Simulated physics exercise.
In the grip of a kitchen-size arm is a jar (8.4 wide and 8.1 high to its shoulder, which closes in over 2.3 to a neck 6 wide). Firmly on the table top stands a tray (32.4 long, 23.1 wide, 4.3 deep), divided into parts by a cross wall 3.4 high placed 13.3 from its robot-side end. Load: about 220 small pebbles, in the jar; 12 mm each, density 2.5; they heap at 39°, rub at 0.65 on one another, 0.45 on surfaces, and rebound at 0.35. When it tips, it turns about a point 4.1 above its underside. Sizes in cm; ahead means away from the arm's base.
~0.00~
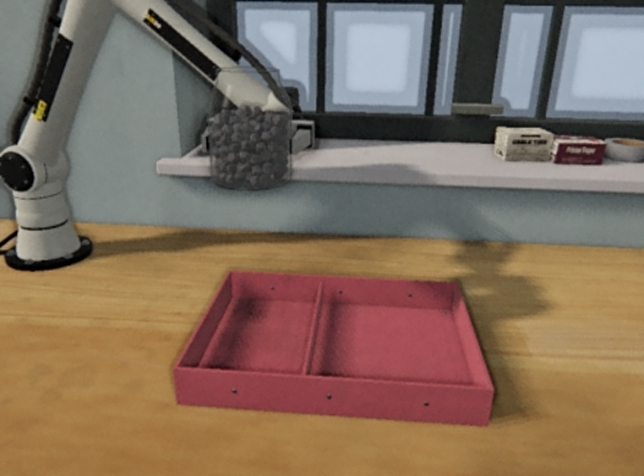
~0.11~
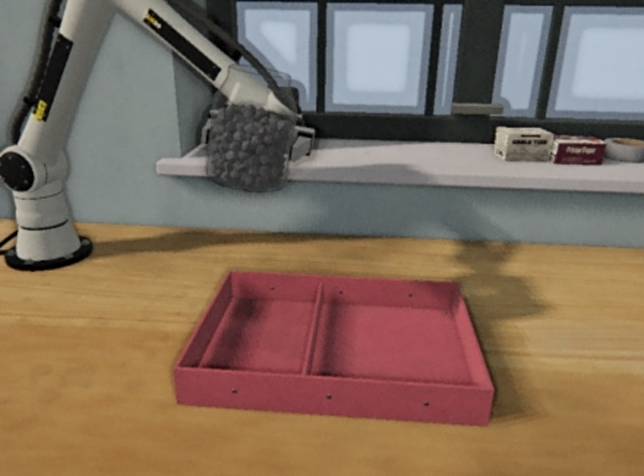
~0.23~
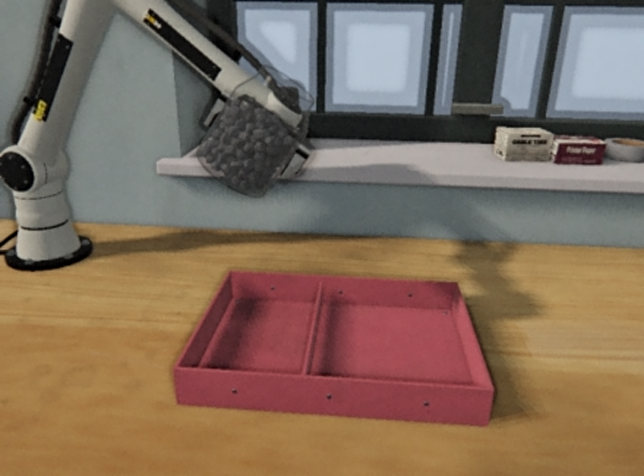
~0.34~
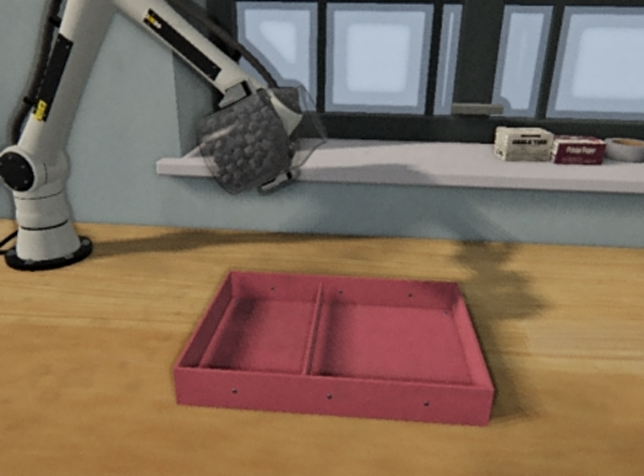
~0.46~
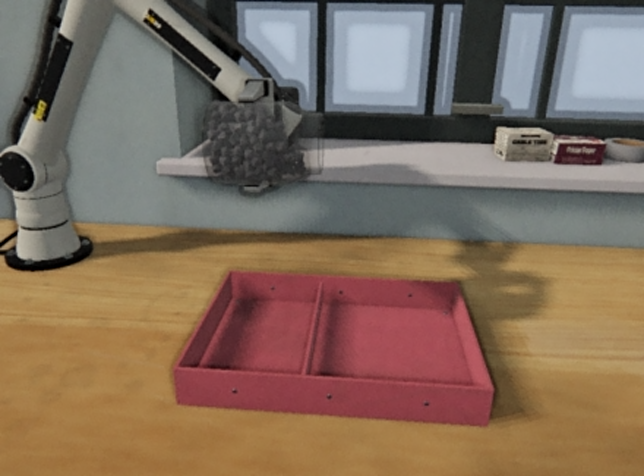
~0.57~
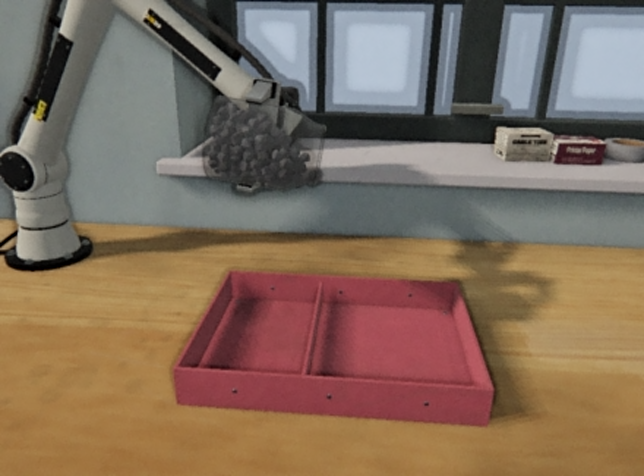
A wooden table top stands before a blue-grey wall with a window and pale sill, seen from the front and slightly above by a still camera. A white robot arm at left holds a clear container of grey pebbles above the table, behind a pinkish-red divided tray, with small boxes and a bowl at right. The arm's gripper steadily turns the container onto its side while the pebbles shift within it.
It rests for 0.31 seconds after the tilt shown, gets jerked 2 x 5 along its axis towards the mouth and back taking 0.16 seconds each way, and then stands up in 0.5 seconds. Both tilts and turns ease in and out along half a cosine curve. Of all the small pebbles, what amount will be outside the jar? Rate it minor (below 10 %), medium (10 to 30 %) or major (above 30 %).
Medium.
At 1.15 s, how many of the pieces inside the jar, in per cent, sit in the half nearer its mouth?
About 60 %.
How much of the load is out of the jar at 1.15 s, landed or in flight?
Some 5 per cent.
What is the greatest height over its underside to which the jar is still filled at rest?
Top of the fill, from jar underside: Approx. 8.5 cm.
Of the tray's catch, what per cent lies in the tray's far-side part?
I'd guess near 95 in a hundred.
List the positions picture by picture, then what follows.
The first picture shows jar middle at (251, 144), upright; upper third of the load around (248, 126), from x 215 to 285, top at y 110; 223 in the jar.
The second picture shows jar middle at (251, 144), tipped 9°; upper third of the load around (250, 127), from x 215 to 285, top at y 110.
The third picture shows jar middle at (251, 144), tipped 34°; upper third of the load around (249, 126), from x 205 to 290, top at y 105.
The fourth picture shows jar middle at (251, 144), tipped 64°; upper third of the load around (249, 125), from x 205 to 285, top at y 105.
The fifth picture shows jar middle at (250, 143), tipped 89°; upper third of the load around (243, 125), from x 215 to 300, top at y 110.
The sixth picture shows jar middle at (250, 143), tipped 98°; upper third of the load around (242, 129), from x 210 to 315, top at y 105; 223 in the jar.
By 1.15 s, tipped 98°, highest piece 29 above the table; 210 in the jar, 6 in the far-side part, 7 in flight or on a rim.
By 1.73 s, tipped 61°, highest piece 28 above the table; 190 in the jar, 31 in the far-side part, 2 in the robot-side part.
By 2.22 s, upright, highest piece 31 above the table; 190 in the jar, 31 in the far-side part, 2 in the robot-side part.
By 2.92 s, upright, highest piece 31 above the table; 190 in the jar, 31 in the far-side part, 2 in the robot-side part.
Final count, 190 in the jar, 31 in the far-side part, 2 in the robot-side part. That is 15 % outside the jar.
